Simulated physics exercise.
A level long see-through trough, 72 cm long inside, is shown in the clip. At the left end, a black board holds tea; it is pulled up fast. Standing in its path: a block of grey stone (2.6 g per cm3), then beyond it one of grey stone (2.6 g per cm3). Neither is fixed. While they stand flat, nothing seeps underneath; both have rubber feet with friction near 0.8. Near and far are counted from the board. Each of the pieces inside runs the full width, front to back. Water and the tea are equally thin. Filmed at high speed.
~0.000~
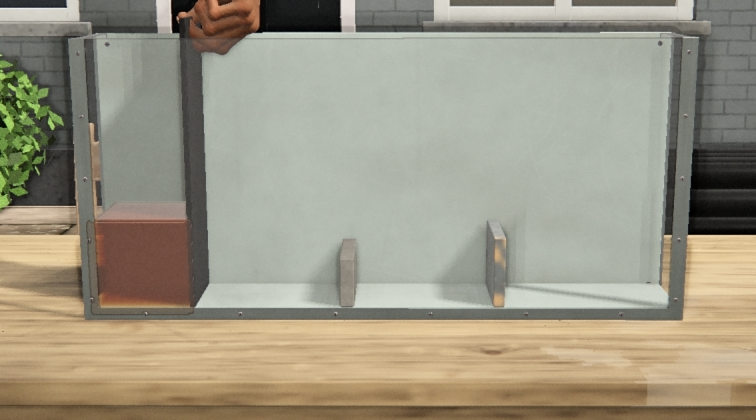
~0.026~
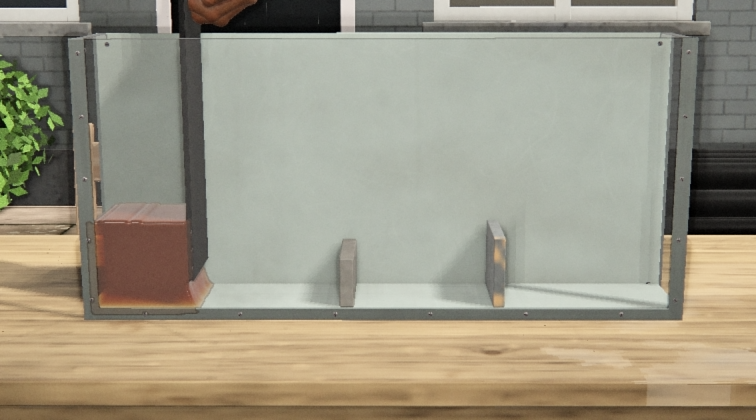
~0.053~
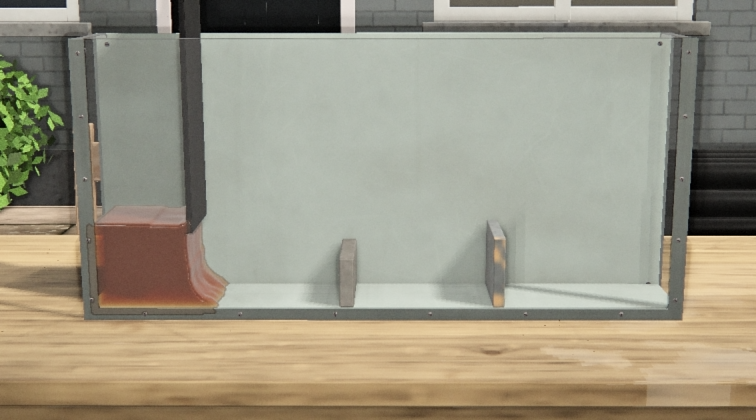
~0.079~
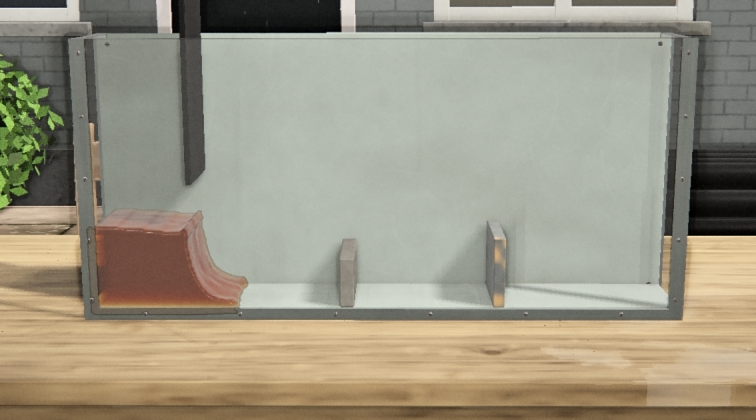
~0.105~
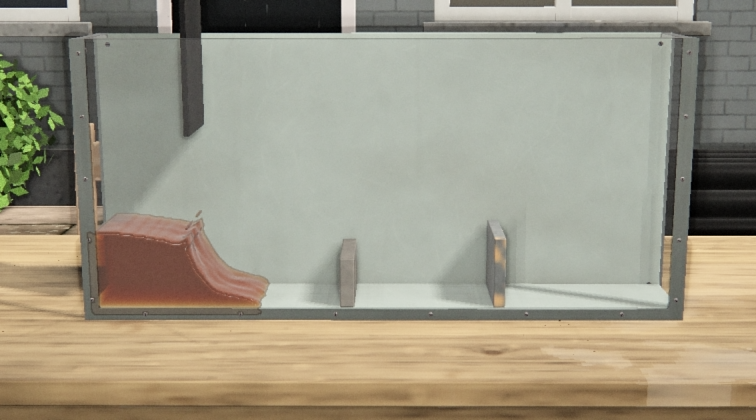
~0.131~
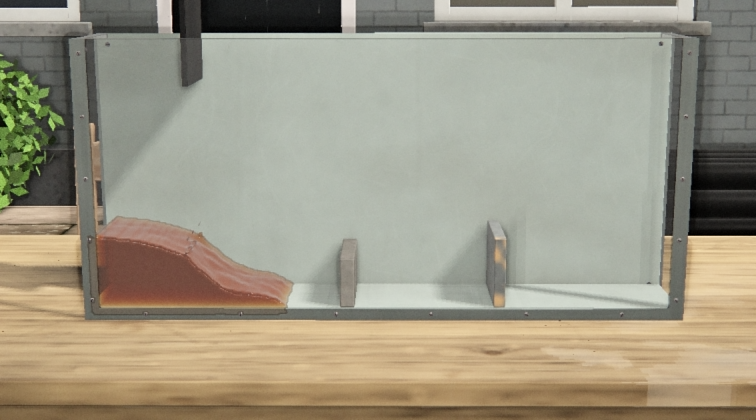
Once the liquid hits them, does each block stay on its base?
One by one: Near one: Over it goes; far one: Over it goes.
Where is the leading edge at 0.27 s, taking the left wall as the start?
Roughly 32 centimetres out.
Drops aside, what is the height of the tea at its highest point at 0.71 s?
About 15.0 cm.
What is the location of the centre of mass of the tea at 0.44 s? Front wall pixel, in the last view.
Centre of mass, front wall: Approx. (277, 288).
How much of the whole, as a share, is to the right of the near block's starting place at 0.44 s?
Close to 34 percent of it.
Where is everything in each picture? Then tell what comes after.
In the first frame, the tea tops out at (101, 222) by the left wall; its leading edge has got to (189, 305); the board ends at (192, 306); the near block's top is at (347, 261); the far block's top is at (501, 242).
In the second frame, the tea tops out at (101, 223) by the left wall; its leading edge has got to (198, 305); the board ends at (191, 279).
In the third frame, the tea tops out at (101, 225) by the left wall; its leading edge has got to (214, 305); the board ends at (189, 232).
In the fourth frame, the tea tops out at (102, 229) by the left wall; its leading edge has got to (234, 305); the board ends at (188, 184).
In the fifth frame, the tea tops out at (102, 234) by the left wall; its leading edge has got to (257, 305); the board ends at (186, 135).
In the sixth frame, the tea tops out at (103, 238) by the left wall; its leading edge has got to (283, 305); the board is clear; the near block's top is at (347, 262); the far block's top is at (501, 243).
Then, 0.27 s in, the front has run 32 cm from the left wall, the near block leans 14° and the far block is upright.
Then, 0.44 s in, the near block lies flat and the far block is upright.
Then, 0.71 s in, the near block lies flat and the far block leans 16°.
Finally, the near block lies flat and the far block lies flat; 19 per cent of the tea is past where the far block first stood.
